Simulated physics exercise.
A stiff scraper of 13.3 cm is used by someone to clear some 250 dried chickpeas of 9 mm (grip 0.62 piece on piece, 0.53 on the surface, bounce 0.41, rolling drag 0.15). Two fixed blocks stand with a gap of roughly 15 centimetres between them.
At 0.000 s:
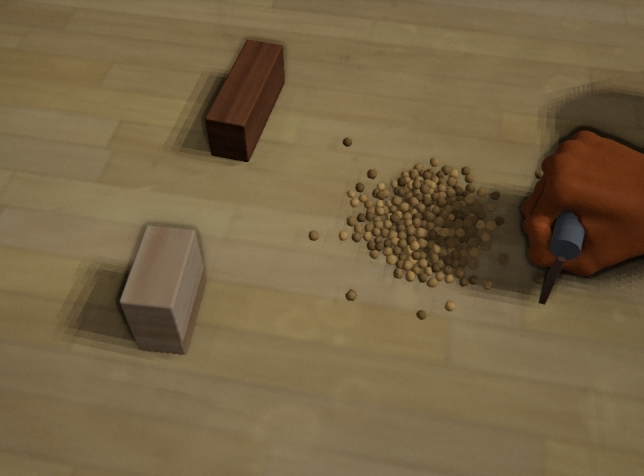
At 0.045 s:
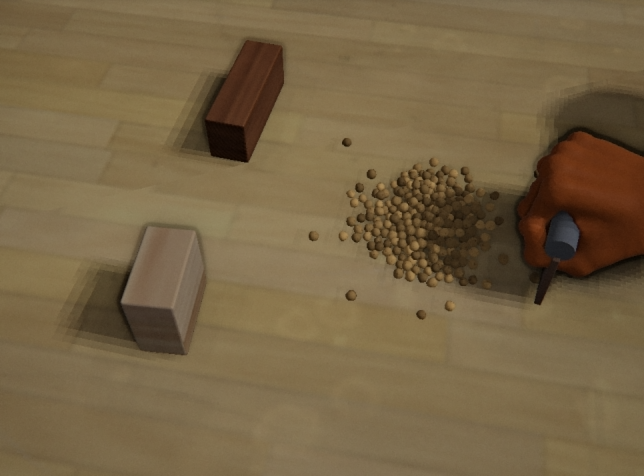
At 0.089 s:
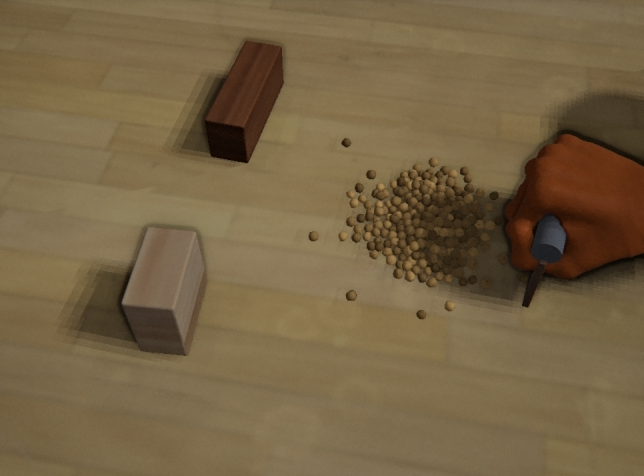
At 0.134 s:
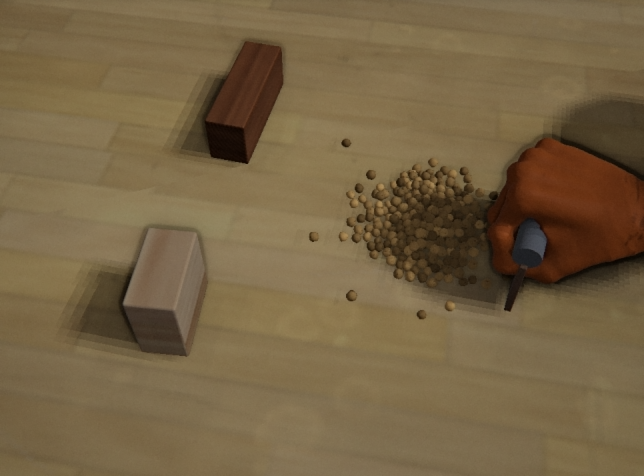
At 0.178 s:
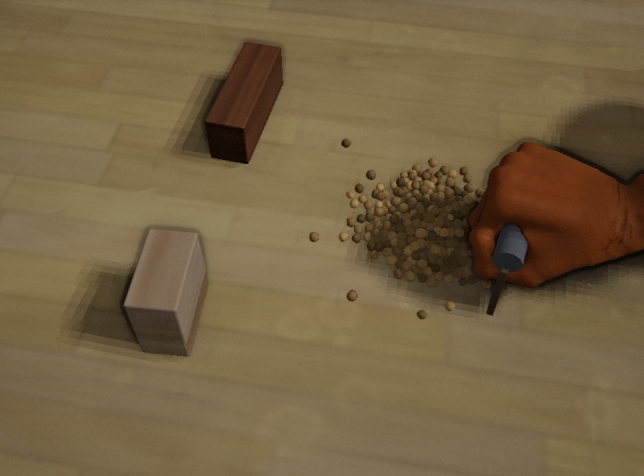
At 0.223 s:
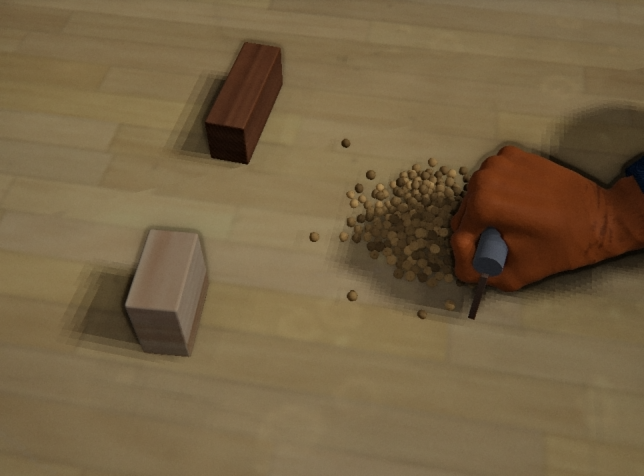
The clip opens on a pale wooden floor with a dark reddish block, a lighter block and a loose spread of small tan balls, while a gloved hand grips a scraper at right. The hand slides steadily left into the spread's right edge, covering some balls, while the blocks stay still.
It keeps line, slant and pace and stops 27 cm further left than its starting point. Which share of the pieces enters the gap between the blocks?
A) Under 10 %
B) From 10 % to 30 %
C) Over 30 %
The answer is A.
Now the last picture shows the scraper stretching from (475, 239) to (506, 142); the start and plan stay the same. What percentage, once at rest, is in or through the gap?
15 %.
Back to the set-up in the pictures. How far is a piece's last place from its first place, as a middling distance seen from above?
Close to 6 cm, measured level.
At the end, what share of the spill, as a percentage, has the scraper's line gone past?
Estimate: Close to 70 %.
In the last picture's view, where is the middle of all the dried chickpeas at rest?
I'd say close to (352, 209) in the last picture.
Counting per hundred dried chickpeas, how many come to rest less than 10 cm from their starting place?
65% or thereabouts.
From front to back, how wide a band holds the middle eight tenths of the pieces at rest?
Roughly 16 centimetres.
After 0.52 s, scraper 18 cm from its start, spill 16 cm wide; held up before the blocks 100 %.
Then, at 0.82 s, scraper 29 cm from its start, spill 19 cm wide; held up before the blocks 100 %.
After 1.08 s, scraper 30 cm from its start, spill 19 cm wide; held up before the blocks 100 %.
In the end, at 1.3 s, in or through the gap 0 %, round the near block 0 %, round the far block 0 %, held up before the blocks 100 %.
